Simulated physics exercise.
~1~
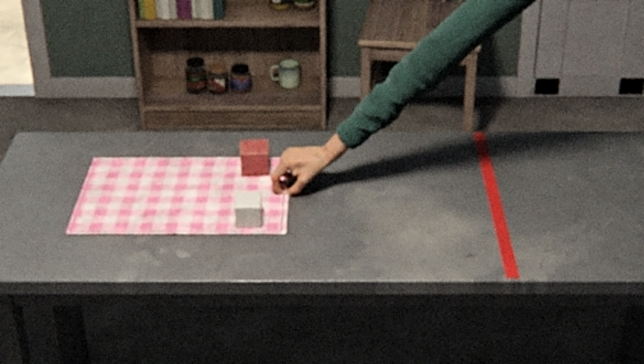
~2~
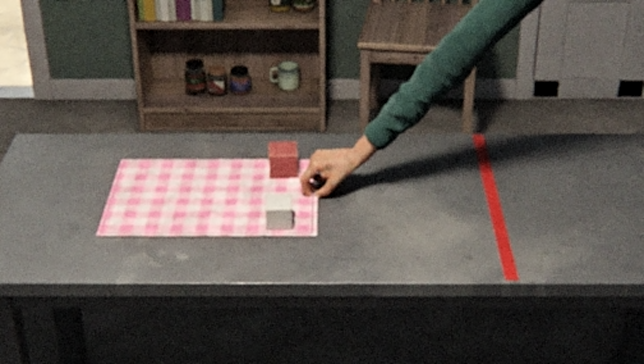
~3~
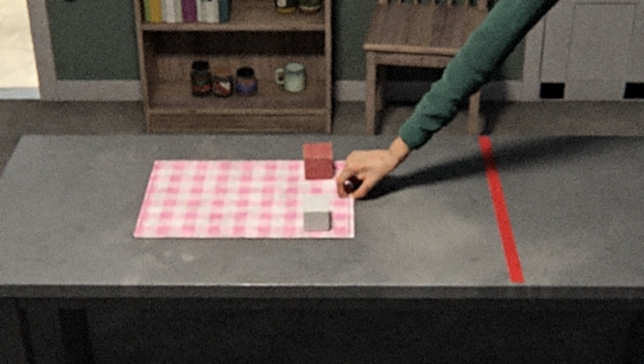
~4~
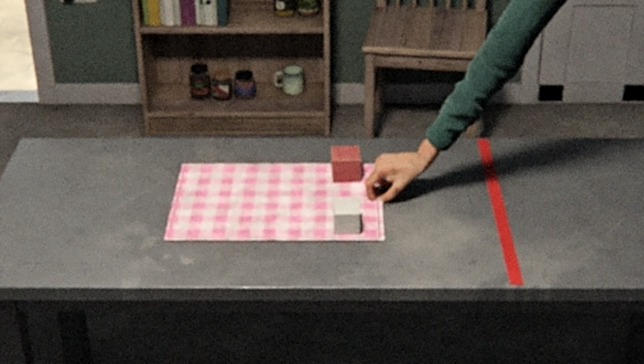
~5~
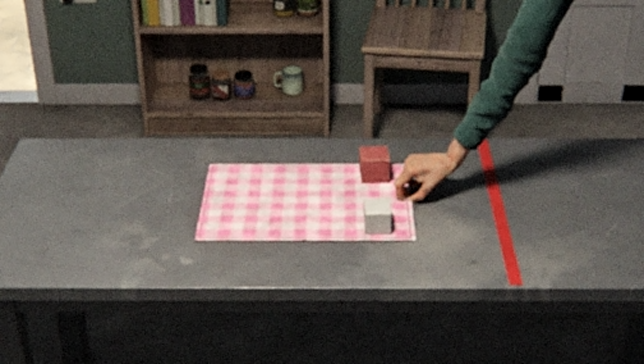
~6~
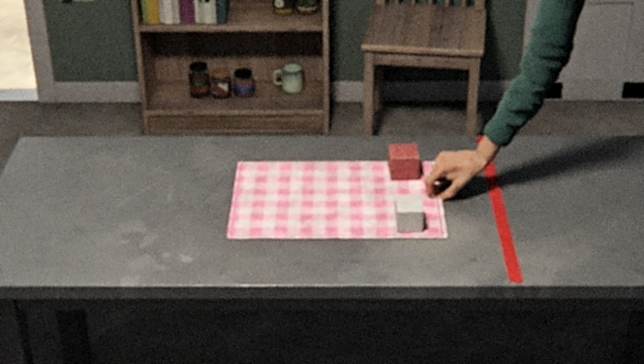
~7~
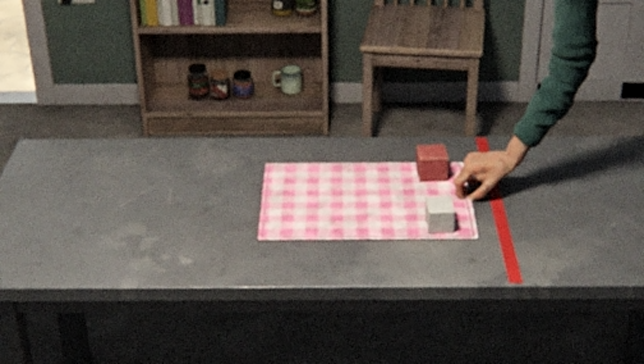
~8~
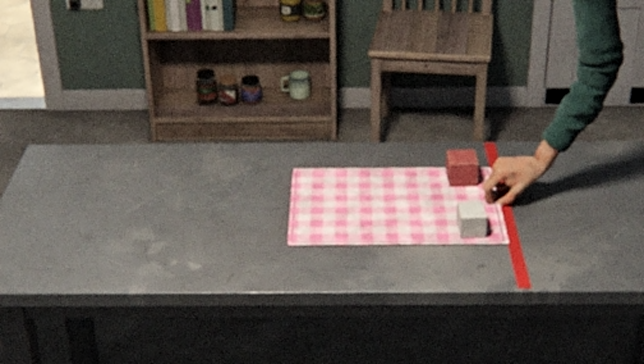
To begin with, a pink and white checked cloth lies toward the left of a grey table, with a red block and a white block resting near its right edge. A hand in a green sleeve grips that edge and draws the cloth to the right, toward a strip of red tape. Both blocks ride along steadily, keeping their places on the cloth as the view sways slightly. The cloth slides on across the table until its leading edge reaches the tape. At the end, the hand is still at the edge, and both blocks remain upright on the cloth.
